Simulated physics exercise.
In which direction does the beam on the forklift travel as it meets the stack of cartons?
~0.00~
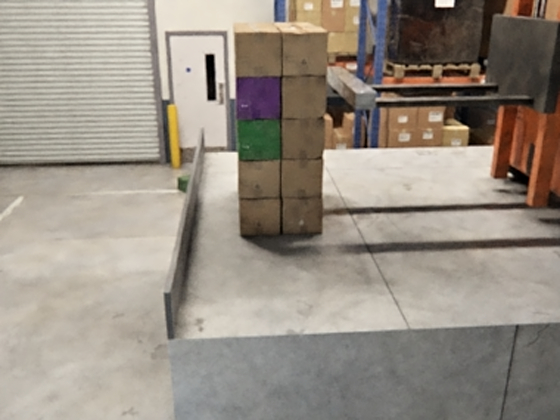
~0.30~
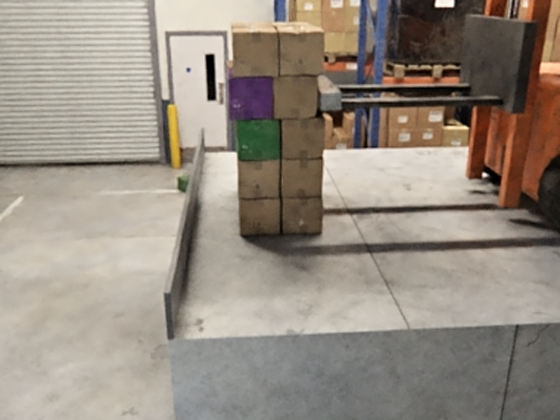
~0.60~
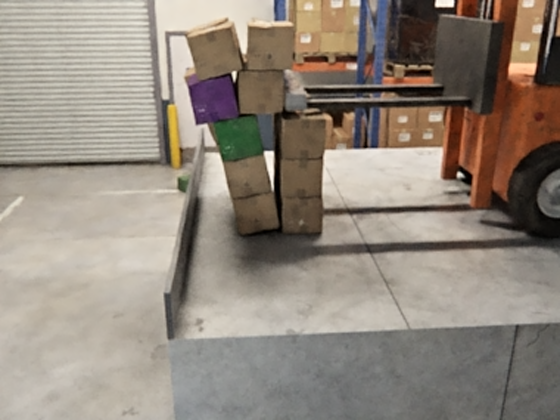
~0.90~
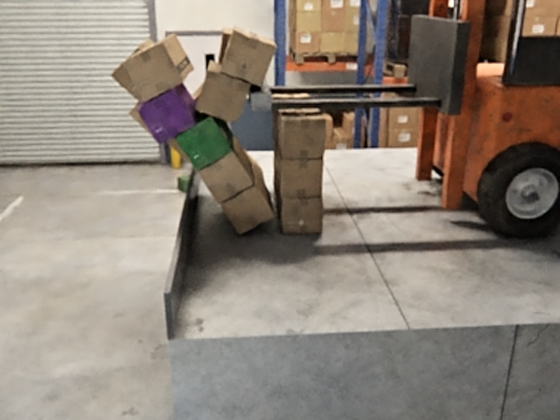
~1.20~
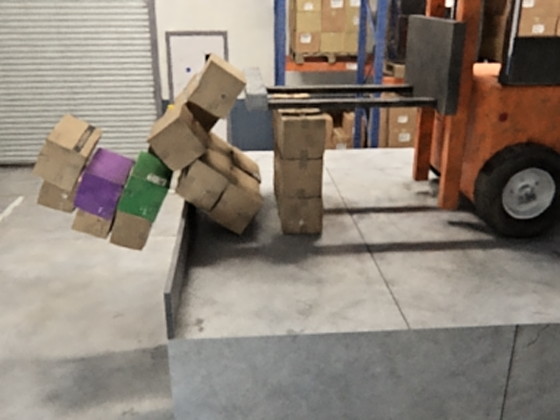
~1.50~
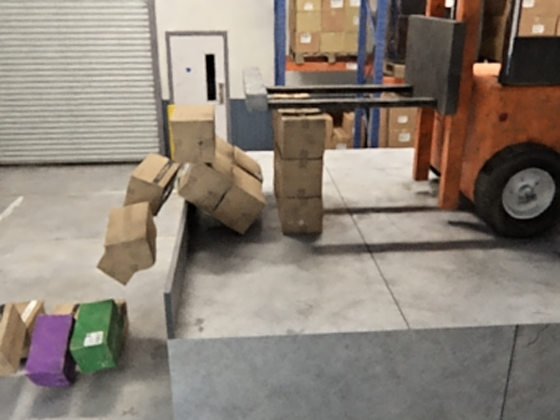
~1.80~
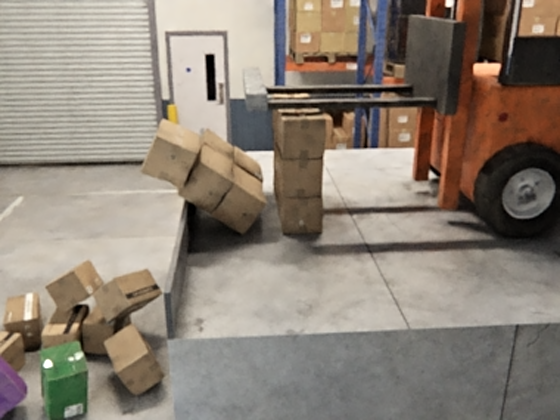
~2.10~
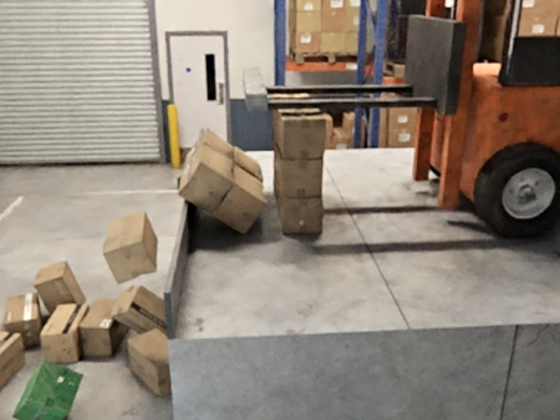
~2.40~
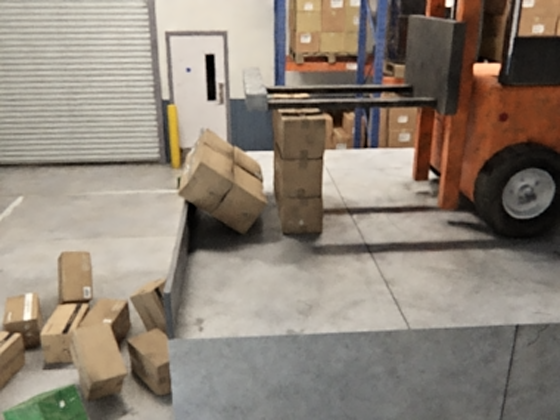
The beam travels to the left, pushing into the stack before it comes to a stop.
